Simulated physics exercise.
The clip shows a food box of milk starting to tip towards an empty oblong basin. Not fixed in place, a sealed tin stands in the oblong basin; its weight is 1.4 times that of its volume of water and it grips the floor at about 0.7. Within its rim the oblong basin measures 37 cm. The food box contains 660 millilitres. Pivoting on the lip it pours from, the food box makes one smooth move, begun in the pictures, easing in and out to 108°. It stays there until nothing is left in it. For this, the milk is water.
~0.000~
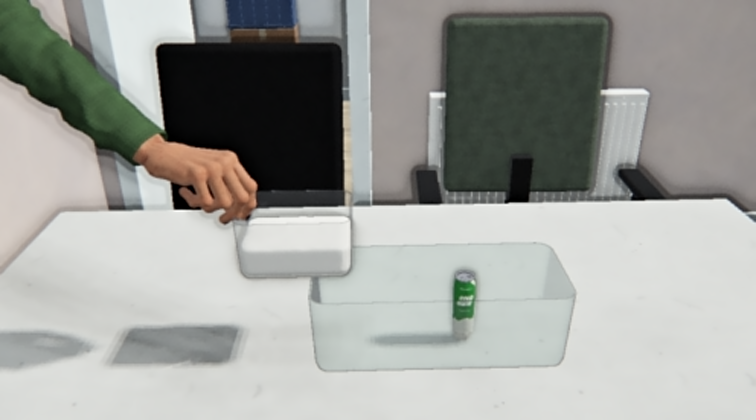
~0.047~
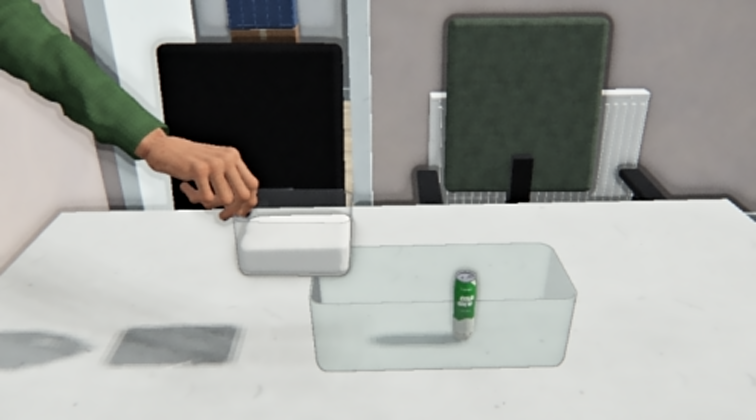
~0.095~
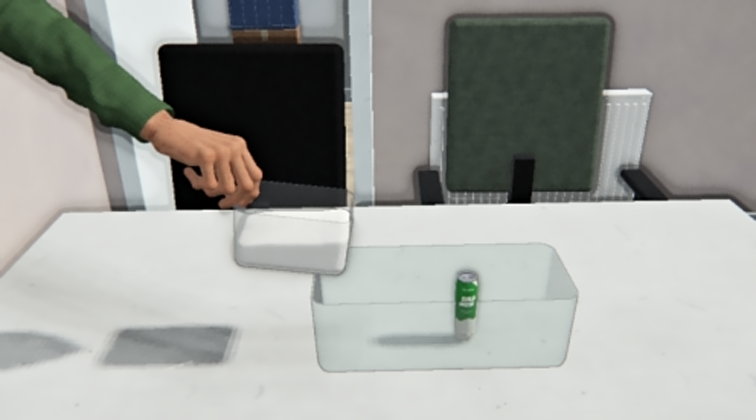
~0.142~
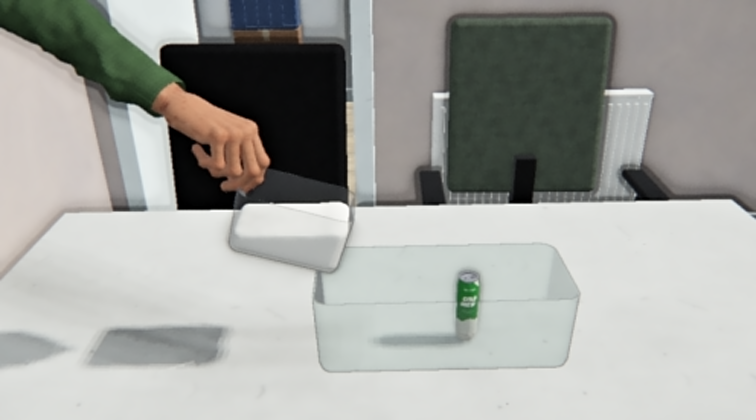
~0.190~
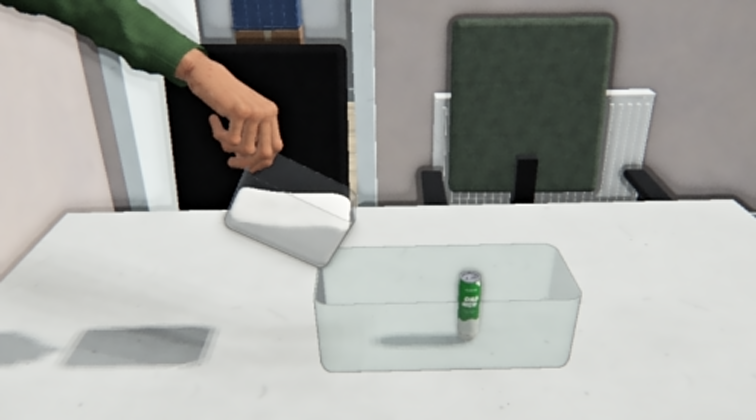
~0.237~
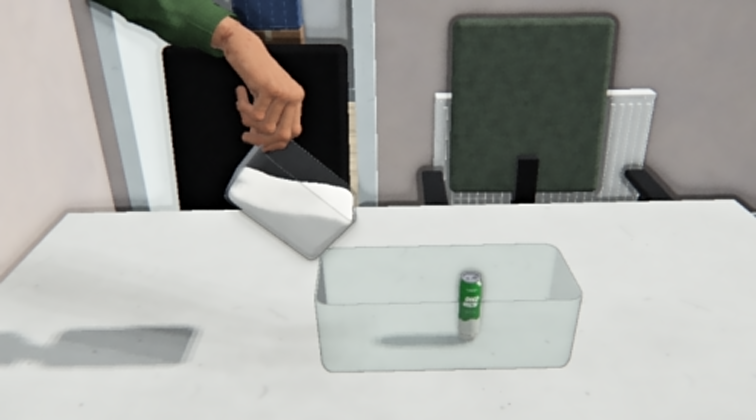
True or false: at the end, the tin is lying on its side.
True.
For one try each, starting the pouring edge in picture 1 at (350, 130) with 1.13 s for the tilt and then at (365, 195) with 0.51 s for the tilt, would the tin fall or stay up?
Try 1: Still standing; try 2: Tipped over.
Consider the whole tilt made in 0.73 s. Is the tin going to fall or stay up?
It stays steady, then.
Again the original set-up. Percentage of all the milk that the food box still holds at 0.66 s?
4 in a hundred, give or take.
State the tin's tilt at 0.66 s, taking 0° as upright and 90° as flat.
Measured tilt, approx.: 0 degrees.
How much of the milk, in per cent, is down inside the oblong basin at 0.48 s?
About 6%.
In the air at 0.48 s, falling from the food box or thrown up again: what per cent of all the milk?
Close to 54 per cent, I'd say.
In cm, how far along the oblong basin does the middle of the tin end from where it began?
The middle of the tin ends some 8.5 cm along the basin.
After 0.48 s the tilt is 104° and 40 per cent is still to pour; the tin stands where it began.
After 0.66 s the tilt is 108° and 4 per cent is still to pour; the tin stands 1 cm from where it began.
After 0.85 s the tilt is 108° and 0 per cent is still to pour; the tin leans 20°.
After 1.05 s the tilt is 108° and 0 per cent is still to pour; the tin leans 39°.
In the end the tin lies on its side.
